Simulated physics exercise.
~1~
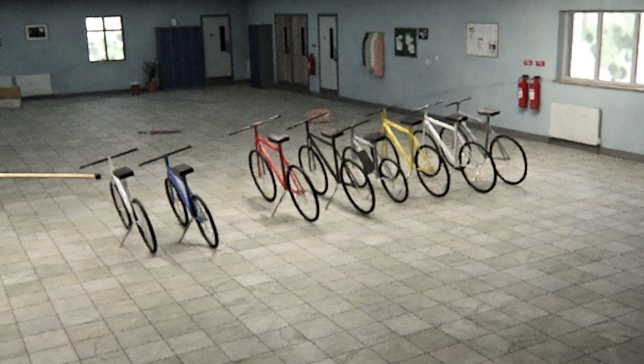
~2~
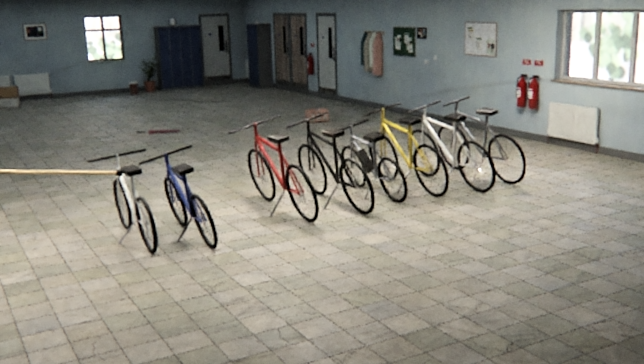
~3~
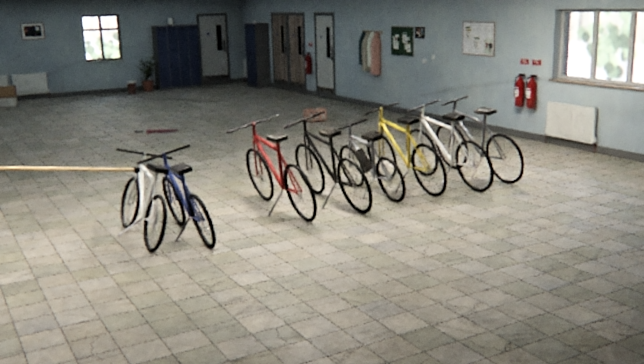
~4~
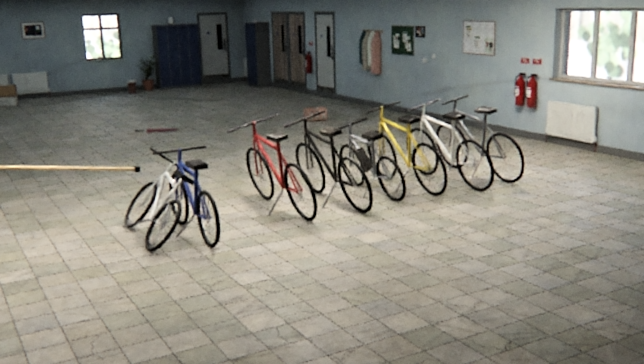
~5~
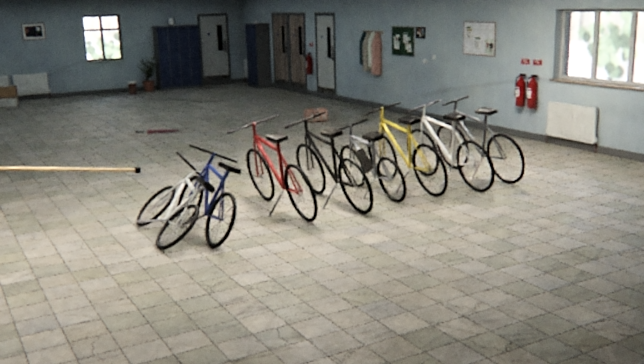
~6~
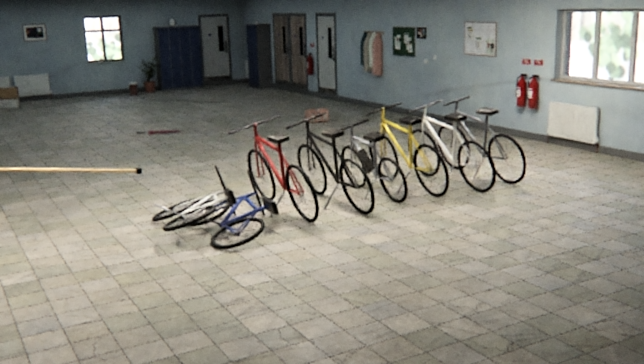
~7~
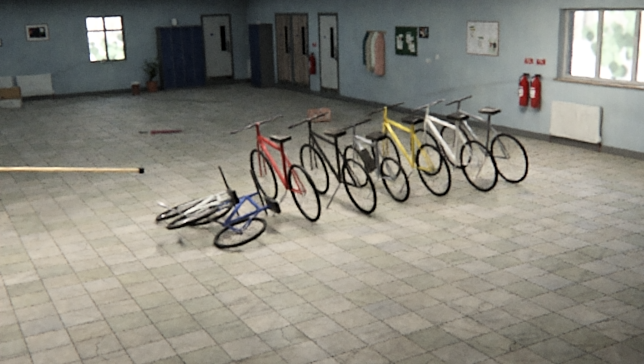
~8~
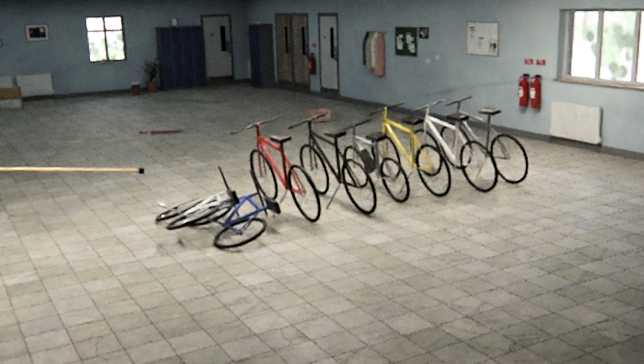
Row of parked bicycles in a tiled hall, a pole pushing the first into the blue one, both falling, the rest standing.
